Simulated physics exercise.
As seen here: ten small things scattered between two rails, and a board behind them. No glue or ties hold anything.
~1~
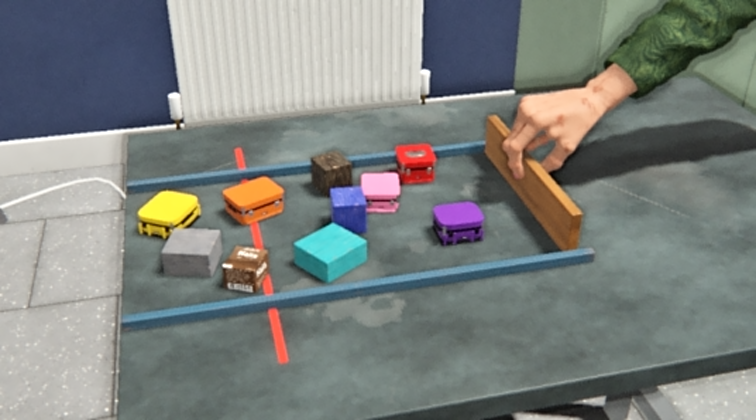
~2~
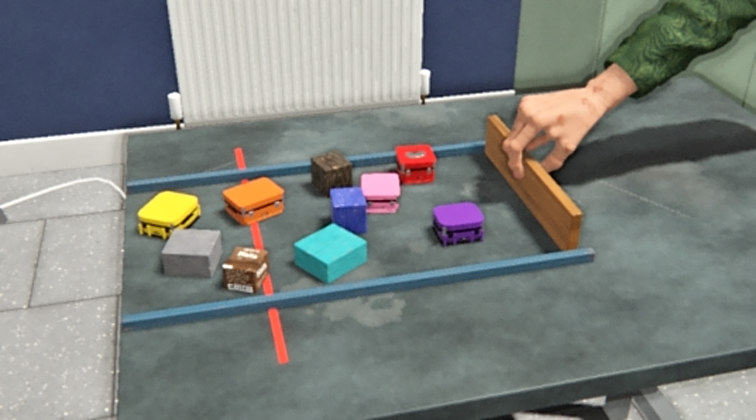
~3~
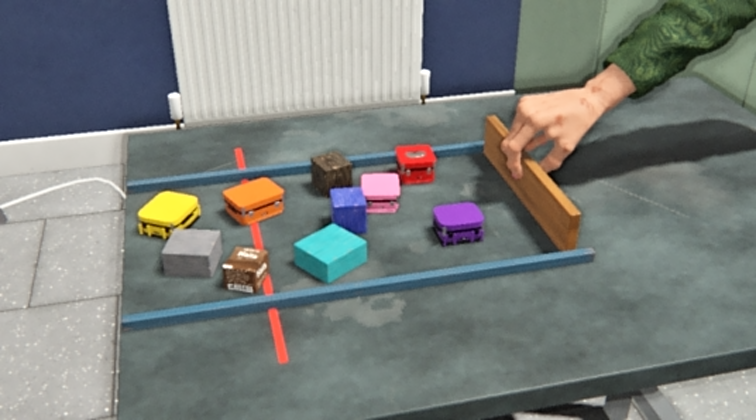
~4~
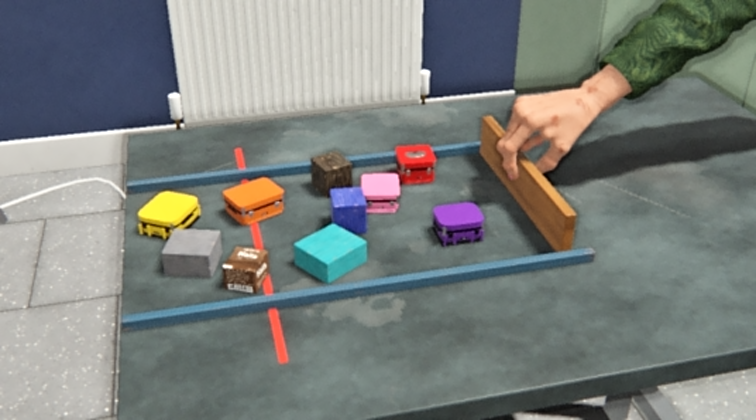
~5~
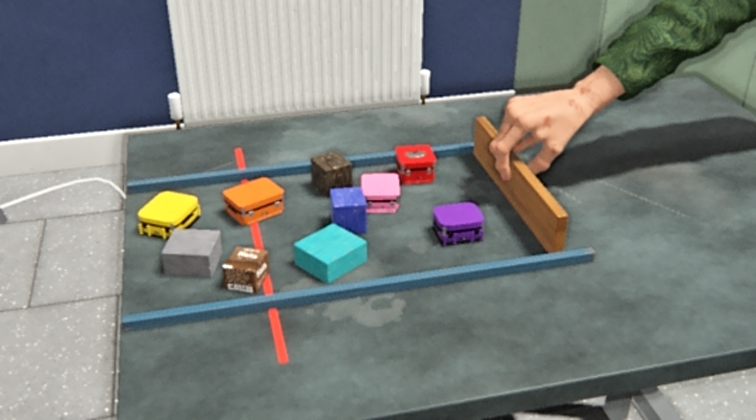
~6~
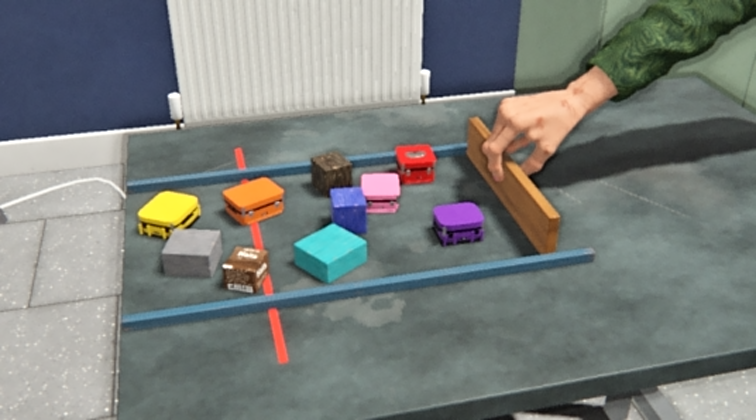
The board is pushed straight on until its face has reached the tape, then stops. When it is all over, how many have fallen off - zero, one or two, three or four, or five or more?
In the end, zero have fallen off.
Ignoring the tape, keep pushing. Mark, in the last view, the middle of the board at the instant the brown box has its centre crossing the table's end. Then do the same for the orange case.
Roughly at (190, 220) and roughly at (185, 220).
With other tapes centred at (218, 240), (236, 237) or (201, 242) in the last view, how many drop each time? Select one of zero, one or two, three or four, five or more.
Taking the three places in turn, it would be one or two; not one; 1 or 2.
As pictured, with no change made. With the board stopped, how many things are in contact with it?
Number: 4.
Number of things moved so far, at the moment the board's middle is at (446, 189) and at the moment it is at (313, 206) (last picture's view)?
Well, it's 2 at the first one and 8 at the second.
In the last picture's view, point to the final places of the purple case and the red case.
Reading them off: First (238, 250); then (230, 187).
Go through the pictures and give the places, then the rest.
The first frame shows yellow case (170, 216); grey block (193, 253); brown box (246, 269); board (528, 179); tape (256, 234).
The second frame shows grey block (193, 253); board (528, 179).
The third frame shows brown box (246, 270); black block (332, 174).
The fourth frame shows yellow case (170, 217); orange case (254, 202).
The fifth frame shows grey block (193, 253); blue block (348, 211).
The sixth frame shows yellow case (170, 217); grey block (193, 253); brown box (246, 270); board (508, 182); tape (256, 234).
Soon after, none off yet; yellow case at rest near (170, 217); grey block at rest near (193, 253); brown box at rest near (246, 270).
In the end, the number that fall off is zero.
